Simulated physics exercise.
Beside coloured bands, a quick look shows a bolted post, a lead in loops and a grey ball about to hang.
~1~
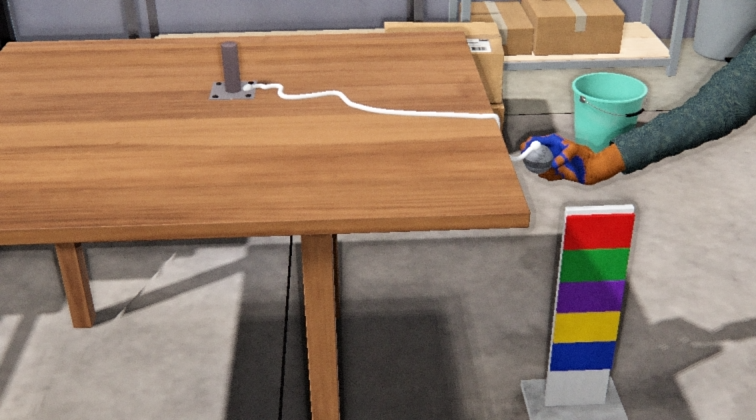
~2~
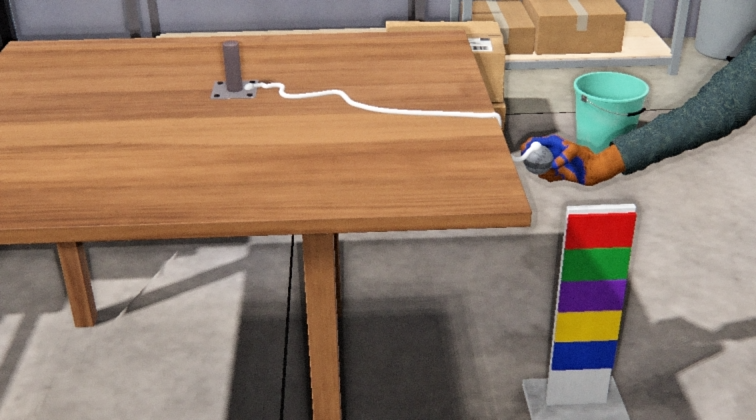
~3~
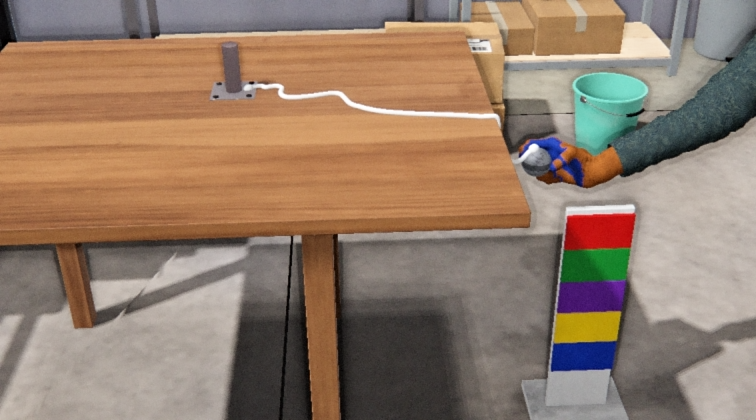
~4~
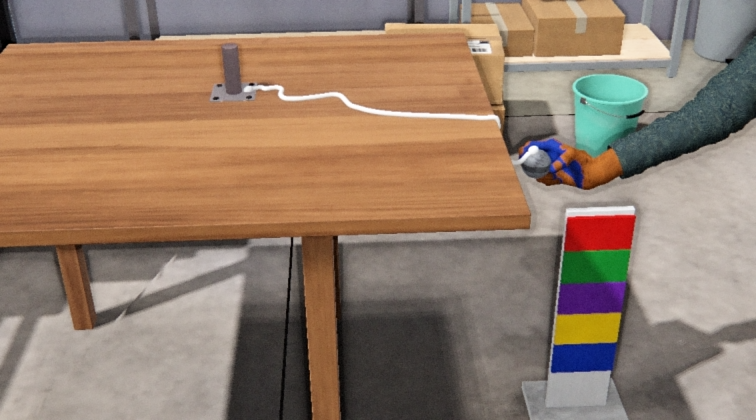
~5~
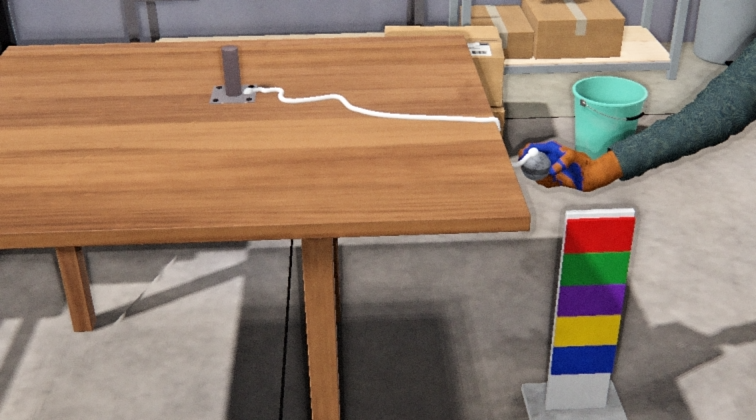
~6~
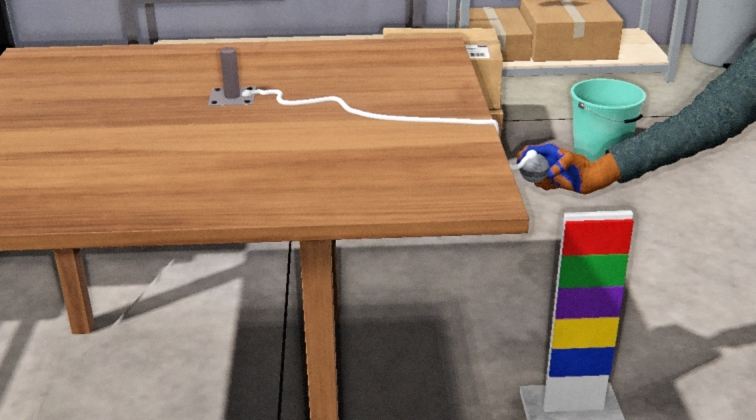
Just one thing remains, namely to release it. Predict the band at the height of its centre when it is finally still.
The red band, level with its centre.
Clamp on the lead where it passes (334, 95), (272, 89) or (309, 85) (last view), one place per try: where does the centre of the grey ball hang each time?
In order: (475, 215), then (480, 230), then (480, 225).
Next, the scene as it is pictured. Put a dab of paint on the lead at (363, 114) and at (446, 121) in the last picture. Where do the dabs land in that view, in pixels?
Near (408, 105) and (489, 114).
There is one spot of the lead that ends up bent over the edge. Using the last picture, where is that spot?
The spot located at (446, 121) in the last picture.
Soon after, ball near (462, 241); level with red.
Then, ball near (498, 239); level with red.
At rest, ball near (482, 239); level with red. Its middle rests at the red band.
